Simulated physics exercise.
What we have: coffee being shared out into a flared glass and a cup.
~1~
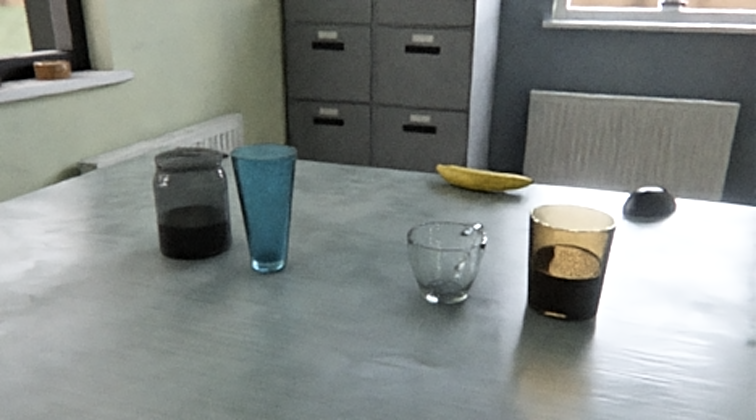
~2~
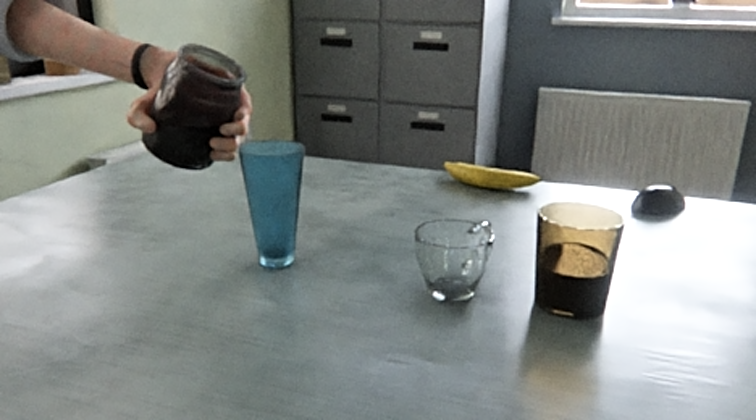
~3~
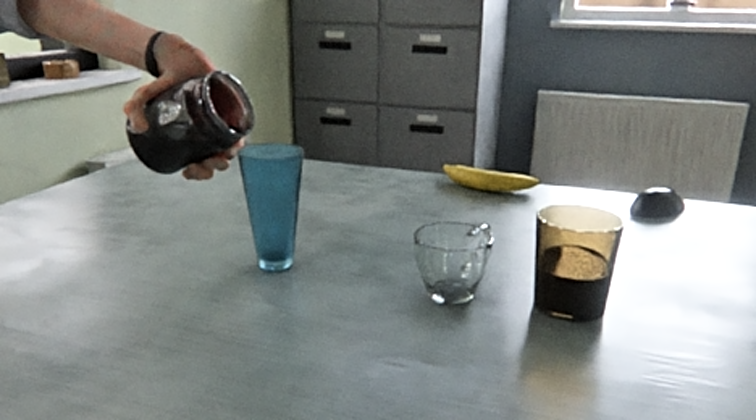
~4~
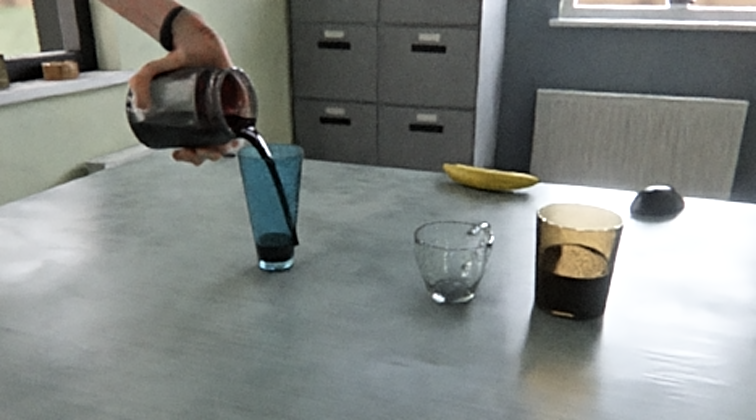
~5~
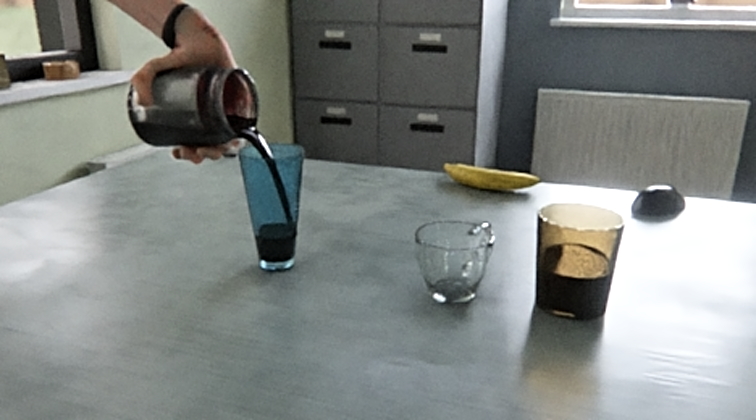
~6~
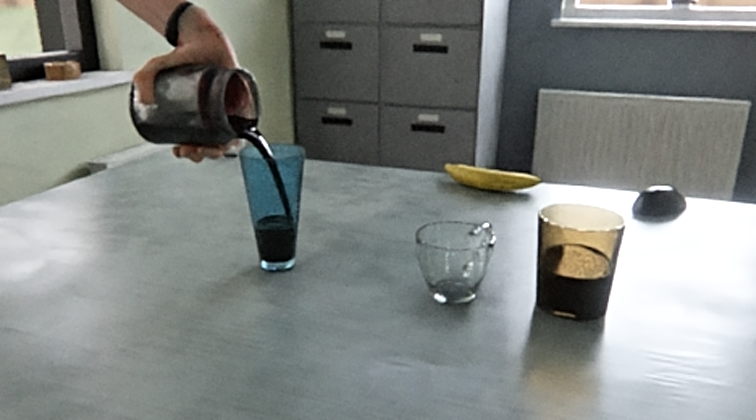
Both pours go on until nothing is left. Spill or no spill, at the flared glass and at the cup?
The flared glass holds everything; the cup holds everything.
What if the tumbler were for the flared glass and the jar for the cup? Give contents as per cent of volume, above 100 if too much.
Near 60 and 80 in a hundred.
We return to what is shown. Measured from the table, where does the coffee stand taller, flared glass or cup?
It is the left one.
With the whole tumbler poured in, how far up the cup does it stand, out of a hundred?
About 80 per cent.
A moment on, the flared glass is about half full.
Further on, the flared glass is about three quarters full.
When it is over, the flared glass is about three quarters full; the cup is about three quarters full.
